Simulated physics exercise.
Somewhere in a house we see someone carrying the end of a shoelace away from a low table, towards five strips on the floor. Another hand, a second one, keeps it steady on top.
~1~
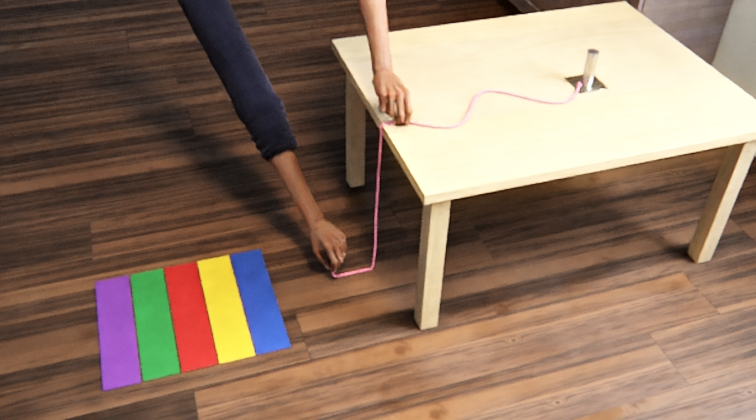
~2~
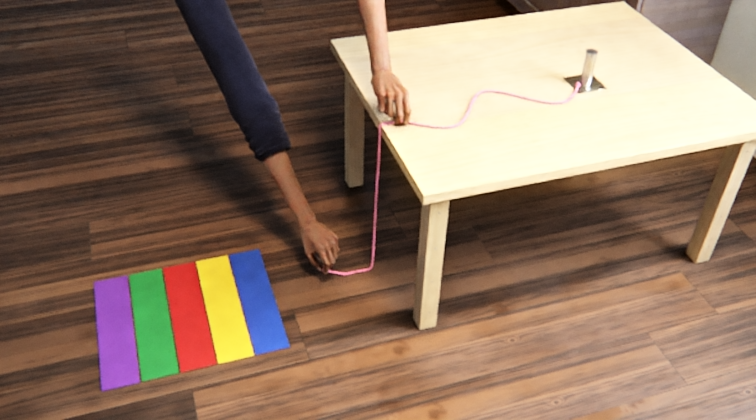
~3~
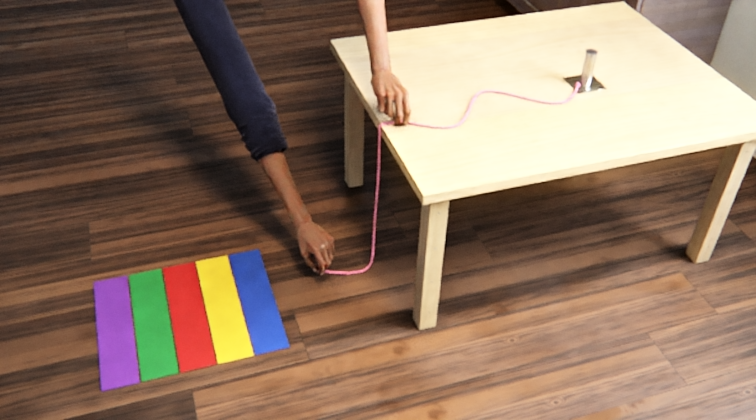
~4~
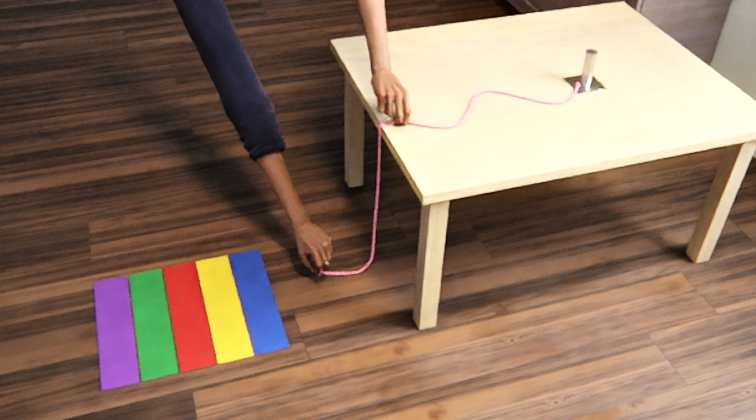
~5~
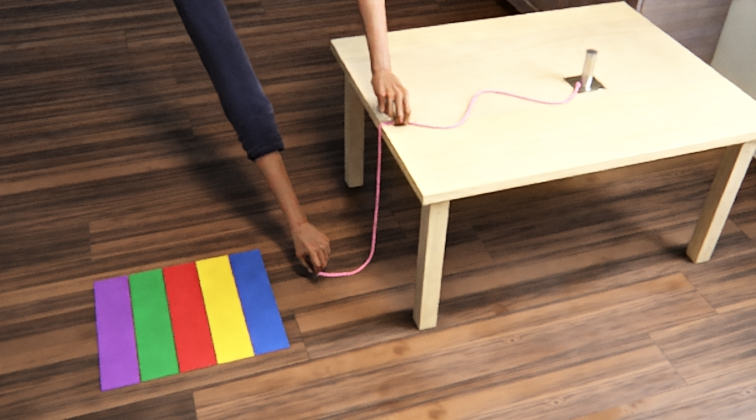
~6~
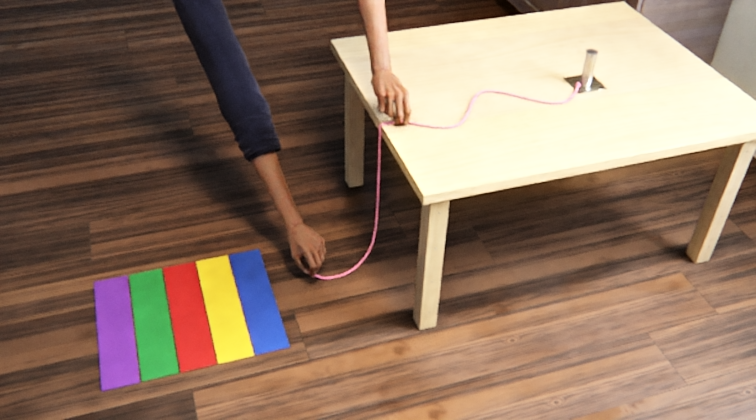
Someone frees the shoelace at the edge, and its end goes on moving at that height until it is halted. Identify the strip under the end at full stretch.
Strip: Green.
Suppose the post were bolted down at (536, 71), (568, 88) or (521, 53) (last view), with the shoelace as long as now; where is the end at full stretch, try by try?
Results per try: (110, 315); (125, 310); (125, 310).
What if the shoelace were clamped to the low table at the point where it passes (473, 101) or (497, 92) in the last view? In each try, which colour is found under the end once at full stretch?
In order, red and red.
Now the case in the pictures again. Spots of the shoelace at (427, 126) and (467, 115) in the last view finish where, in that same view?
The first ends at (375, 131) and the second at (423, 115).
Soon after, end near (222, 291); over yellow.
After that, end near (177, 300); over red.
At the stop, end near (151, 306); over green. It gets as far as the green strip.
